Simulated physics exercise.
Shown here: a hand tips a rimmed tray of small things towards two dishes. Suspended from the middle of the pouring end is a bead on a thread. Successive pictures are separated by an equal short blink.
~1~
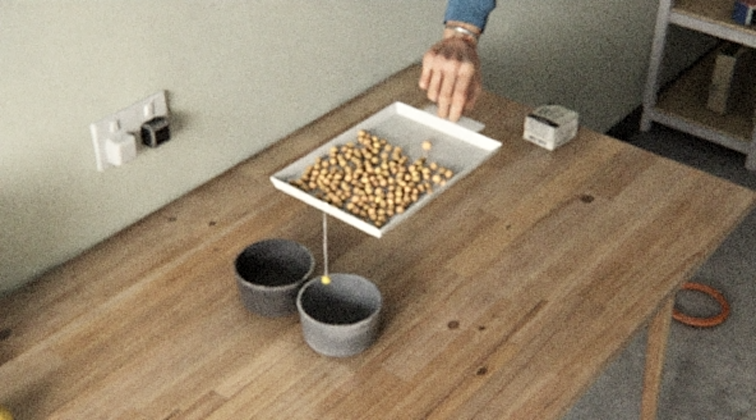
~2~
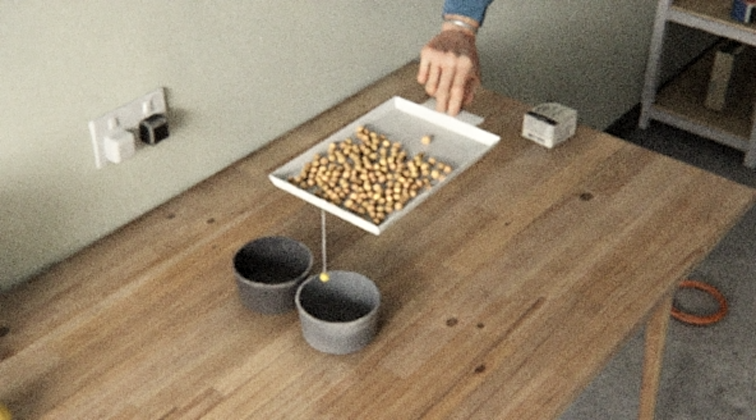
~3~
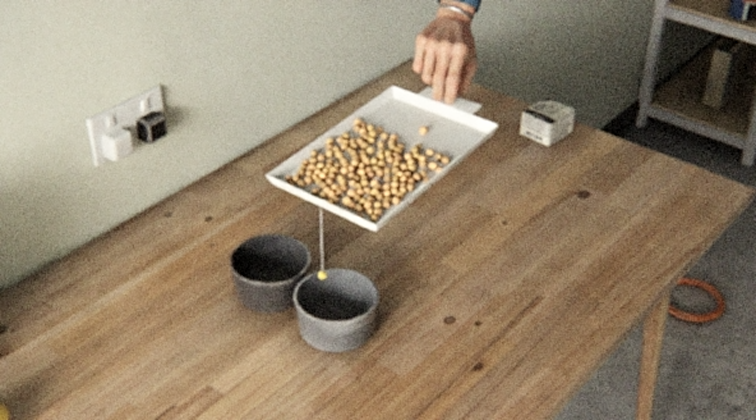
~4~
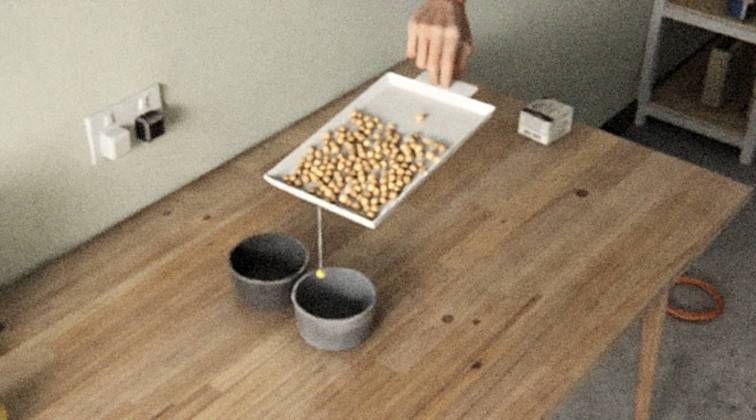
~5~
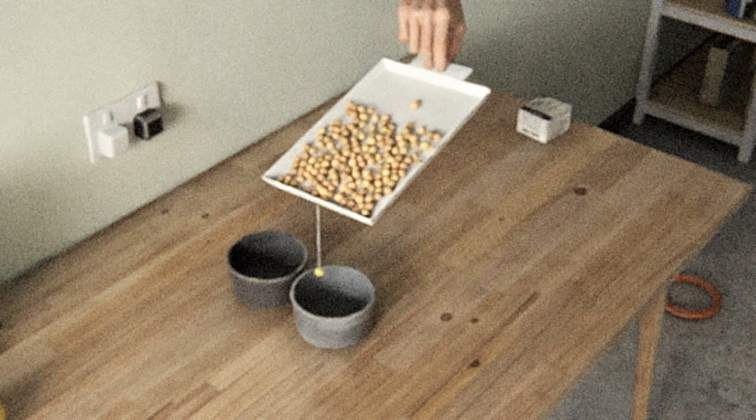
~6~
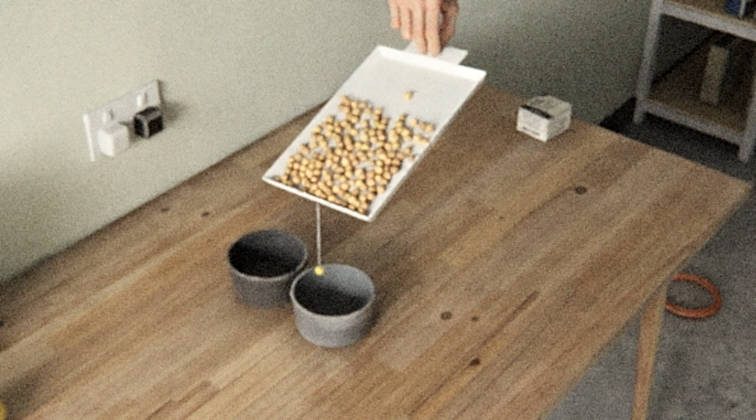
A hand holds a white rimmed tray of small round wooden beads above two dark dishes on a wooden table, a yellow bead hanging on a thread from its near edge. The hand gradually raises the far end, tilting the tray more steeply towards its left corner, and the beads begin shifting down the tray.
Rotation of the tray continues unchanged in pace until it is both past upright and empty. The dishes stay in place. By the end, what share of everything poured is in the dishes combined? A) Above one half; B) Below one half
Above one half (A).
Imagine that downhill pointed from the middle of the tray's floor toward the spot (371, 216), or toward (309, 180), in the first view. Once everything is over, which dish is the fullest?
One gives the rightmost dish and two gives the leftmost dish.
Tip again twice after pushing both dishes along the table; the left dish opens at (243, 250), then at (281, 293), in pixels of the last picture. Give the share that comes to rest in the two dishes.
Close to 80 in a hundred, then close to 50 in a hundred.
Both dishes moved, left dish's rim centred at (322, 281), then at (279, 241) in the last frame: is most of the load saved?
Held in all, by try: A smaller portion, then a smaller portion.
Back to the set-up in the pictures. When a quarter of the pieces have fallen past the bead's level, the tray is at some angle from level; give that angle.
At about 75°.
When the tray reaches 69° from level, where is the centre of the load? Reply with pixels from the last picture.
Look about (284, 204) in the last picture.
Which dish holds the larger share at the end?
That would be the left of the two, then.
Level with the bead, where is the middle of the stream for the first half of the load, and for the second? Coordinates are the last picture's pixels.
The leading part at (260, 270), the rest of it at (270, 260).
Soon after the last picture, tray tipped steeply; about half on the tray; a stray few in the right dish; a small part in the left dish; a stray few outside both; about a third in the air.
A little later, tray tipped past a quarter turn; a small part in the right dish; about half in the left dish; about a third outside both; a stray few in the air.
Later still, tray tipped past a quarter turn; a small part in the right dish; about half in the left dish; about a third outside both.
By the end, tray tipped past a quarter turn; a small part in the right dish; about half in the left dish; about a third outside both.
